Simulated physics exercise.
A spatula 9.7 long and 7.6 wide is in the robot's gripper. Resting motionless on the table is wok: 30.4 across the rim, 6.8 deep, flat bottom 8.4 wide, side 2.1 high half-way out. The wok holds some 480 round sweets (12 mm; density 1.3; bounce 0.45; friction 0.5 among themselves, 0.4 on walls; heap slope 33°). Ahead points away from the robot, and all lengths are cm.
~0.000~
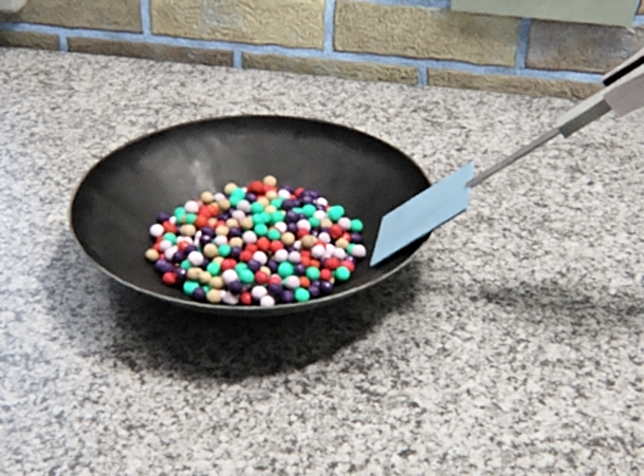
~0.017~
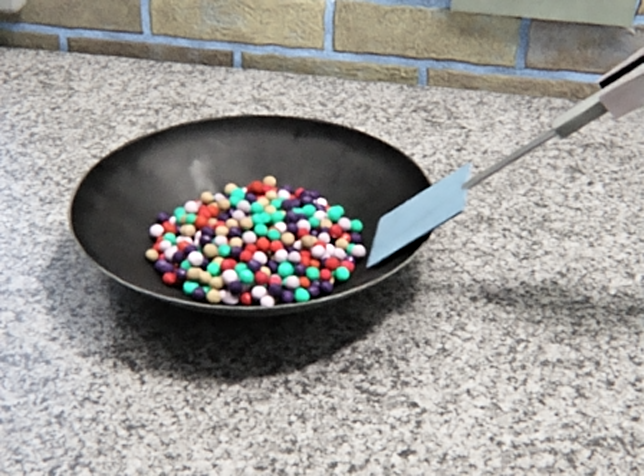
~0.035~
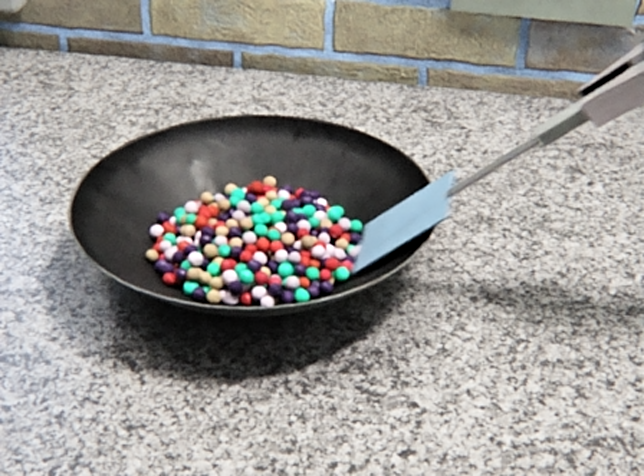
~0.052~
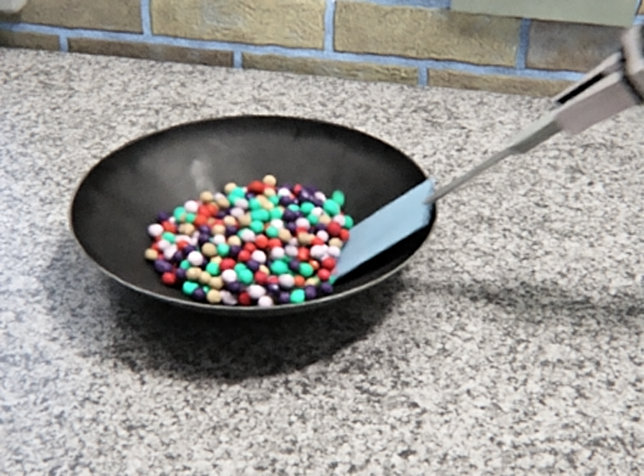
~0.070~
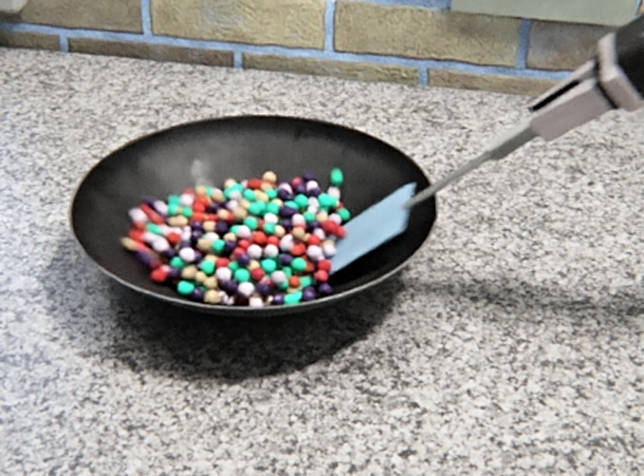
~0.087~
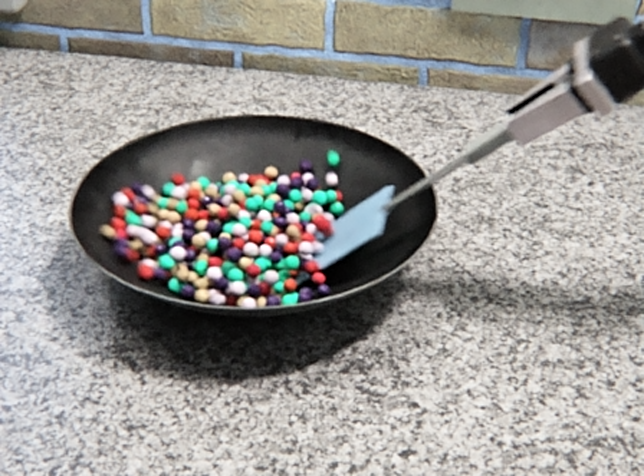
On a speckled countertop, a gripped blue spatula pushes colourful balls leftward in a black wok.
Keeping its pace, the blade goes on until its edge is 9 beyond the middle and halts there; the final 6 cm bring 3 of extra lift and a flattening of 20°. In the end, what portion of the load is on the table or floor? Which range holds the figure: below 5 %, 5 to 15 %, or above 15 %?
The figure lies above 15 %.
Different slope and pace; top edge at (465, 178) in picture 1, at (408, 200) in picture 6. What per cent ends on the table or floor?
Roughly 10 percent ends up there.
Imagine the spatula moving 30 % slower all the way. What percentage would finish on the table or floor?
5 per cent, about.
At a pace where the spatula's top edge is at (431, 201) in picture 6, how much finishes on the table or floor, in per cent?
That share would be some 5 percent.
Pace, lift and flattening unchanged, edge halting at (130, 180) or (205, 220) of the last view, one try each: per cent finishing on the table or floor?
Estimates, in order: 45 % and 5 %.
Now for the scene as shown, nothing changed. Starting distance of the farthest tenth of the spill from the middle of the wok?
Seen from above, roughly 40 cm.
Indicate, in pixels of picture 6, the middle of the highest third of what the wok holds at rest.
(167, 214).
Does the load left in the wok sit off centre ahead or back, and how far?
It rests close to 4.0 centimetres ahead of centre.
After 0.13 s, sloping 42°, highest piece 8 above the table; 482 in the wok.
After 0.17 s, sloping 36°, highest piece 9 above the table; 471 in the wok, 11 on the blade or in flight.
After 0.39 s, sloping 22°, highest piece 10 above the table; 333 in the wok, 66 on the table or floor, 83 on the blade or in flight.
After 1.44 s, sloping 22°, highest piece 6 above the table; 331 in the wok, 151 on the table or floor.
At rest, 331 in the wok, 151 on the table or floor. That is 31 % on the table or floor.
